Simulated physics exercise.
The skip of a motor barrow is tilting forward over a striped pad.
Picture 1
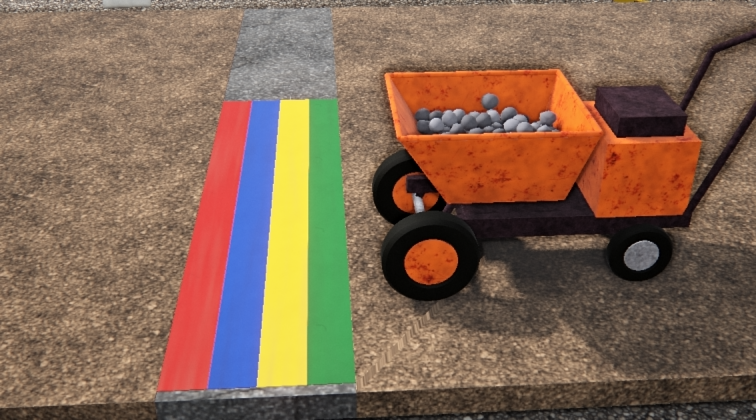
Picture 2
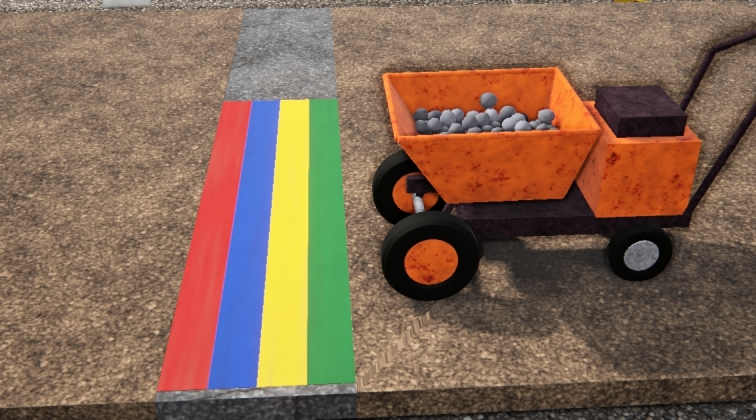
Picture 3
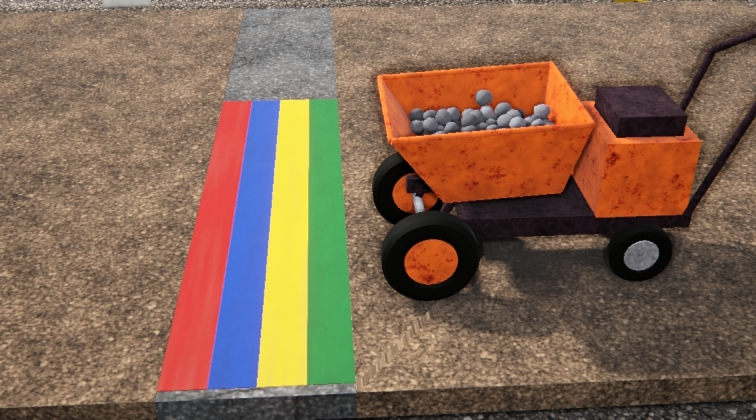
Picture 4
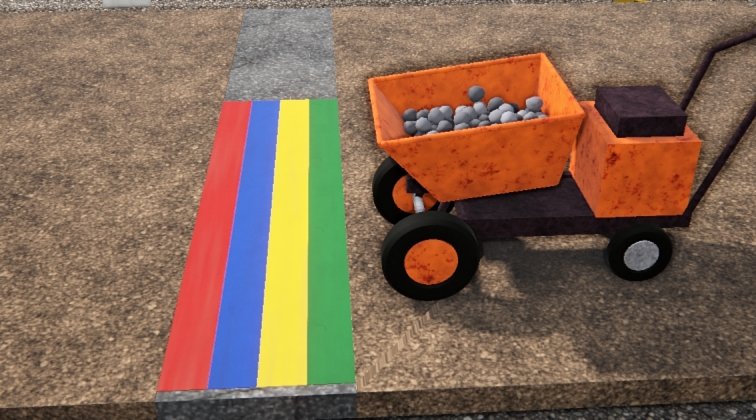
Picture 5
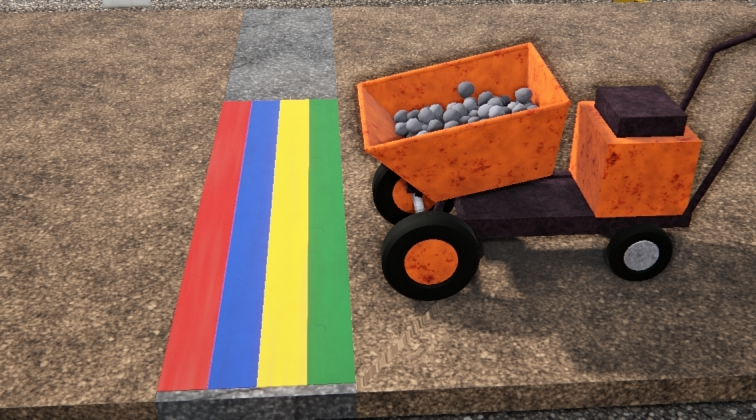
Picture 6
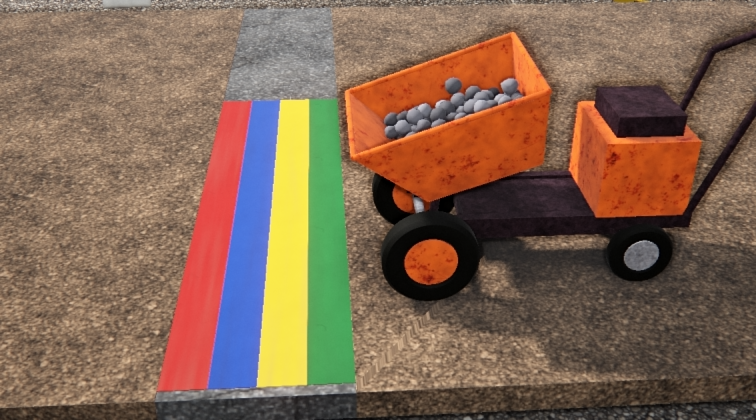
An orange skip full of round grey cobbles tilts on a motor barrow at the right, seen from slightly above on rough brown ground. To its left lies a pad striped red, blue, yellow and green, while the barrow has black tyres and a dark frame. The skip starts level, then tips gradually leftward, its back rising as the cobbles ride inside, with wheels and camera still.
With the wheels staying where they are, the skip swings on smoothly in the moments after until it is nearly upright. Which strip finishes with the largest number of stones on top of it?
The blue strip.
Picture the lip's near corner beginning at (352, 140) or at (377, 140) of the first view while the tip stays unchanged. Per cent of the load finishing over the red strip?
The first position yields around 40 per cent; the second yields around 30 per cent.
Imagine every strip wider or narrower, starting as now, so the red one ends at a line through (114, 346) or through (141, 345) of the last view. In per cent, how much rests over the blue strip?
I'd estimate some 30 per cent, and then some 30 per cent.
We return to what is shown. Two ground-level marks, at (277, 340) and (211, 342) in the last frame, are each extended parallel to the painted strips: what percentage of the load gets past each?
Near 80 % and near 30 %, in that order.
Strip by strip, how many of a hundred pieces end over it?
The green strip carries 0 per cent, the yellow strip 25 per cent, the blue strip 35 per cent and the red strip 20 per cent.
Just after the last frame, skip tipped steeply; every one in the skip.
A moment on, skip tipped right over; almost all in the skip; about a tenth over the yellow strip; about a tenth over the blue strip; just a few over the red strip.
Further on, skip tipped right over; roughly a quarter in the skip; just a few over the green strip; roughly a quarter over the yellow strip; roughly a third over the blue strip; roughly a quarter over the red strip; about a tenth off the paint.
When it is over, skip tipped right over; about a tenth in the skip; just a few over the green strip; roughly a quarter over the yellow strip; roughly a third over the blue strip; roughly a quarter over the red strip; about a tenth off the paint.
